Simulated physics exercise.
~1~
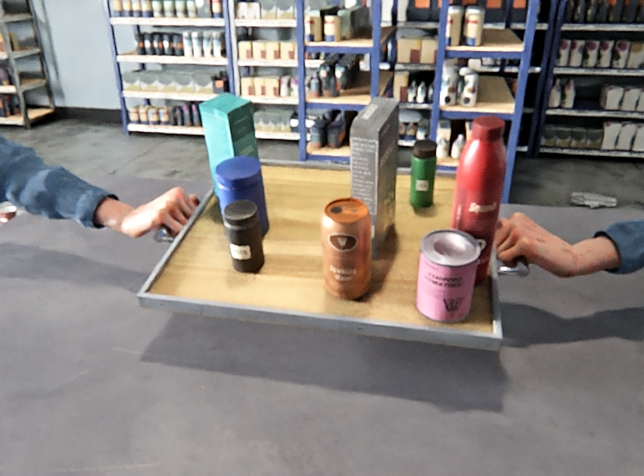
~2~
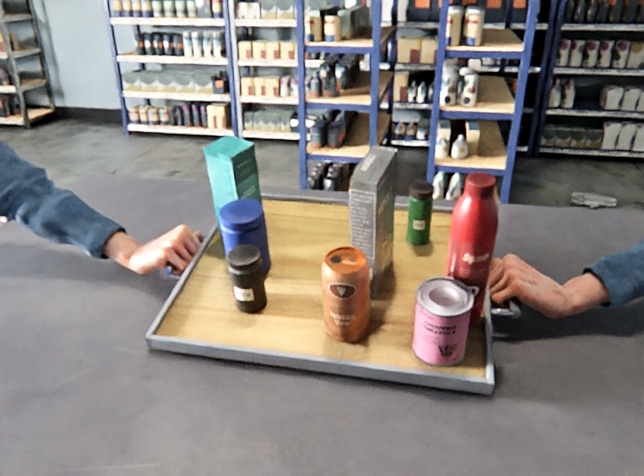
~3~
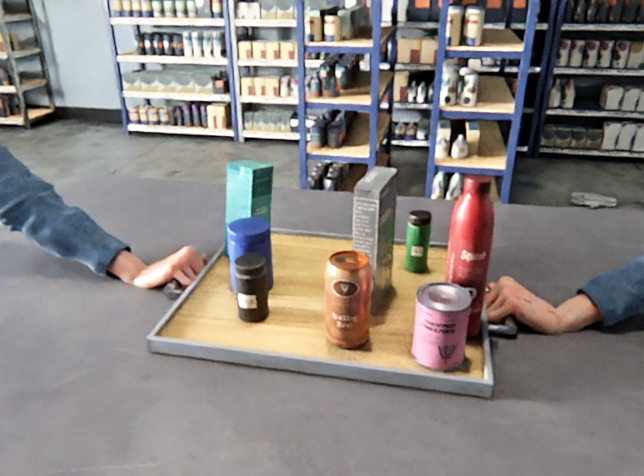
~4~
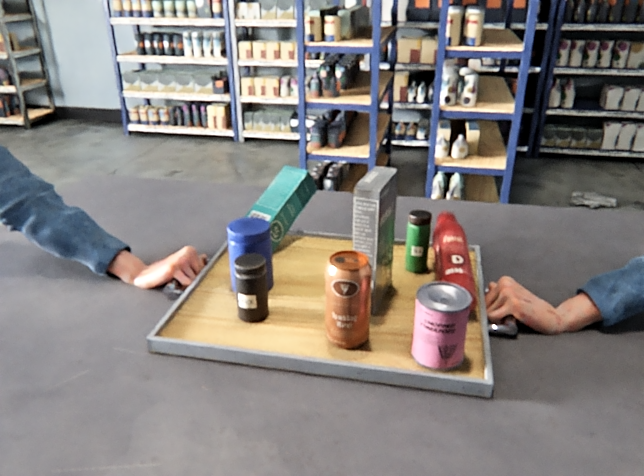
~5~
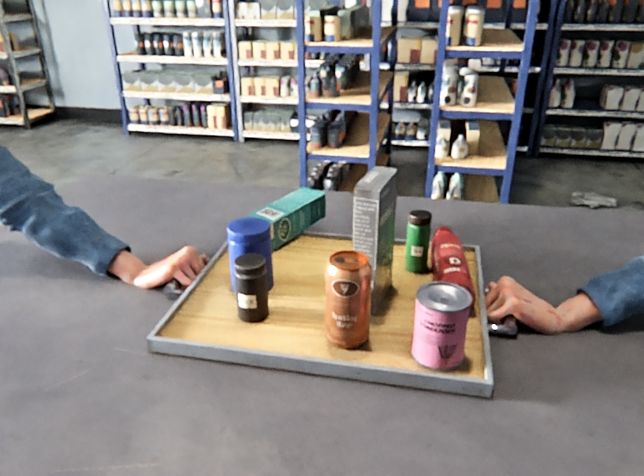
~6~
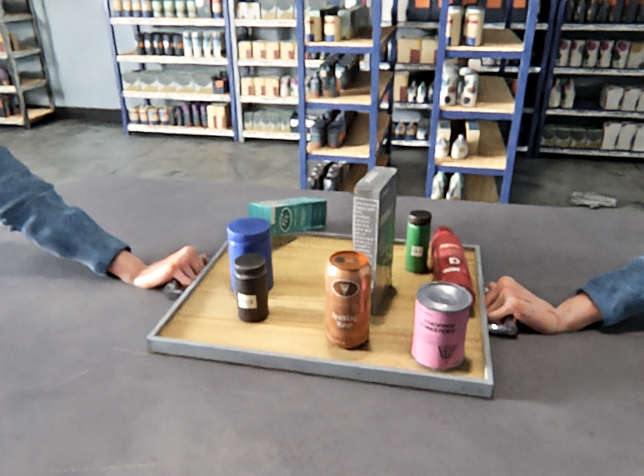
In a storeroom lined with shelves, two hands lowered a tray of containers onto a grey table, and as it settled flat, a red bottle toppled over on it while a turquoise carton tipped off the back and lay on its side.
